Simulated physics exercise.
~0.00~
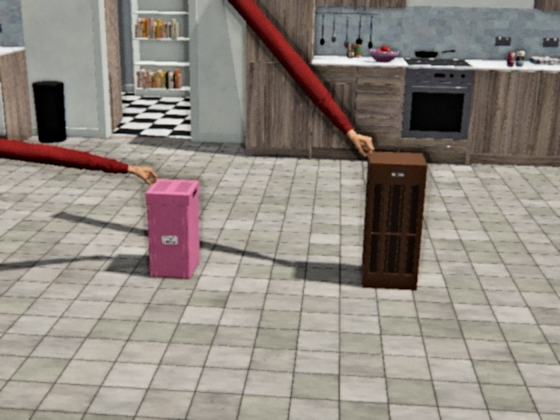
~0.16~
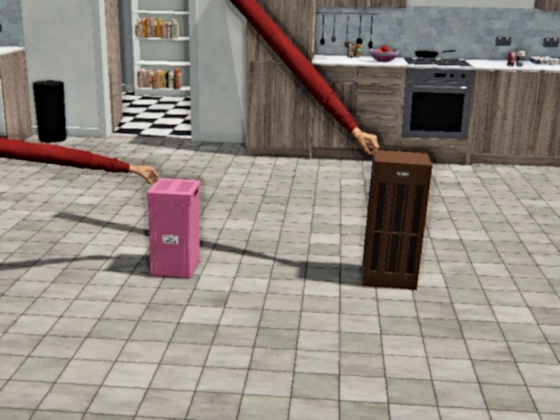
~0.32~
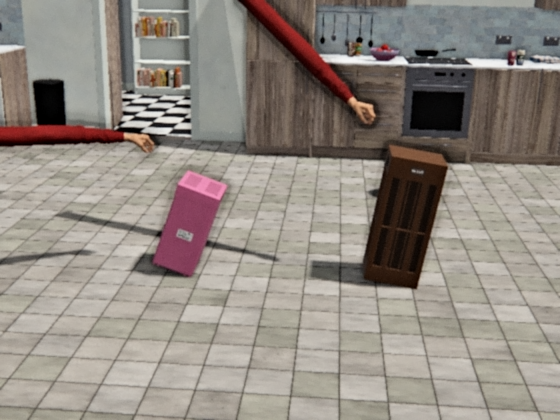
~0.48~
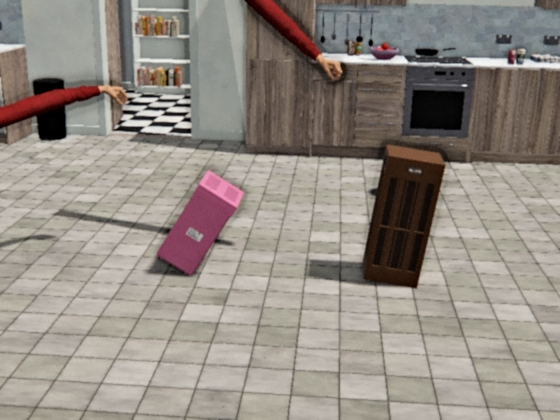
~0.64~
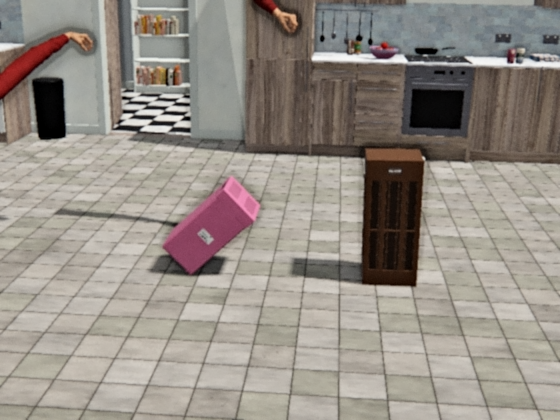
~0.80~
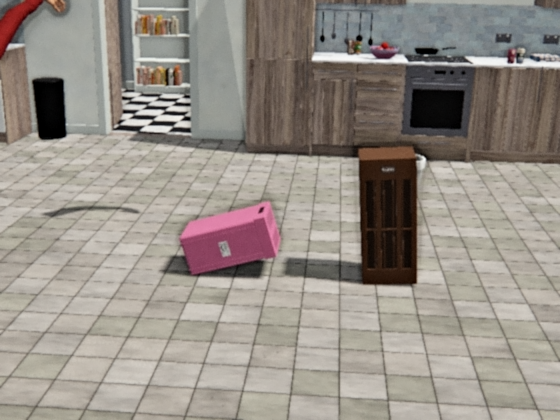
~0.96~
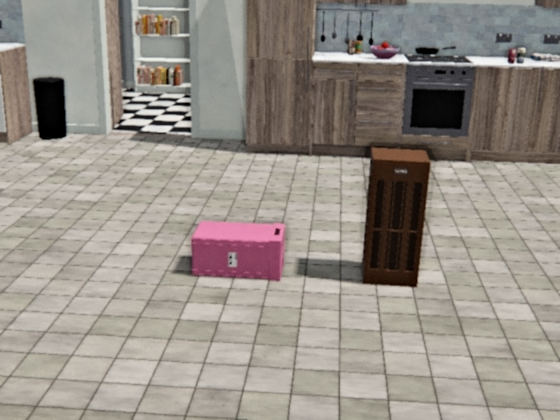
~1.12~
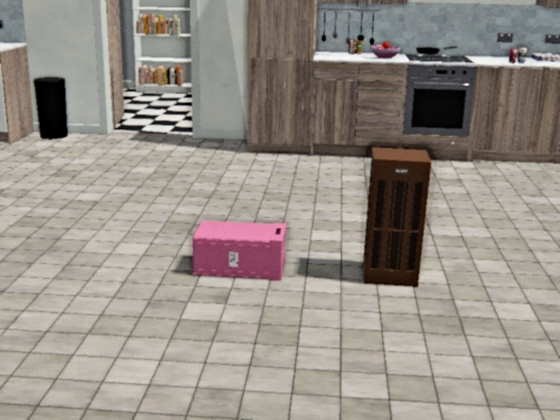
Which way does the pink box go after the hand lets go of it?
It goes to the right, tipping over and coming to rest on its side.
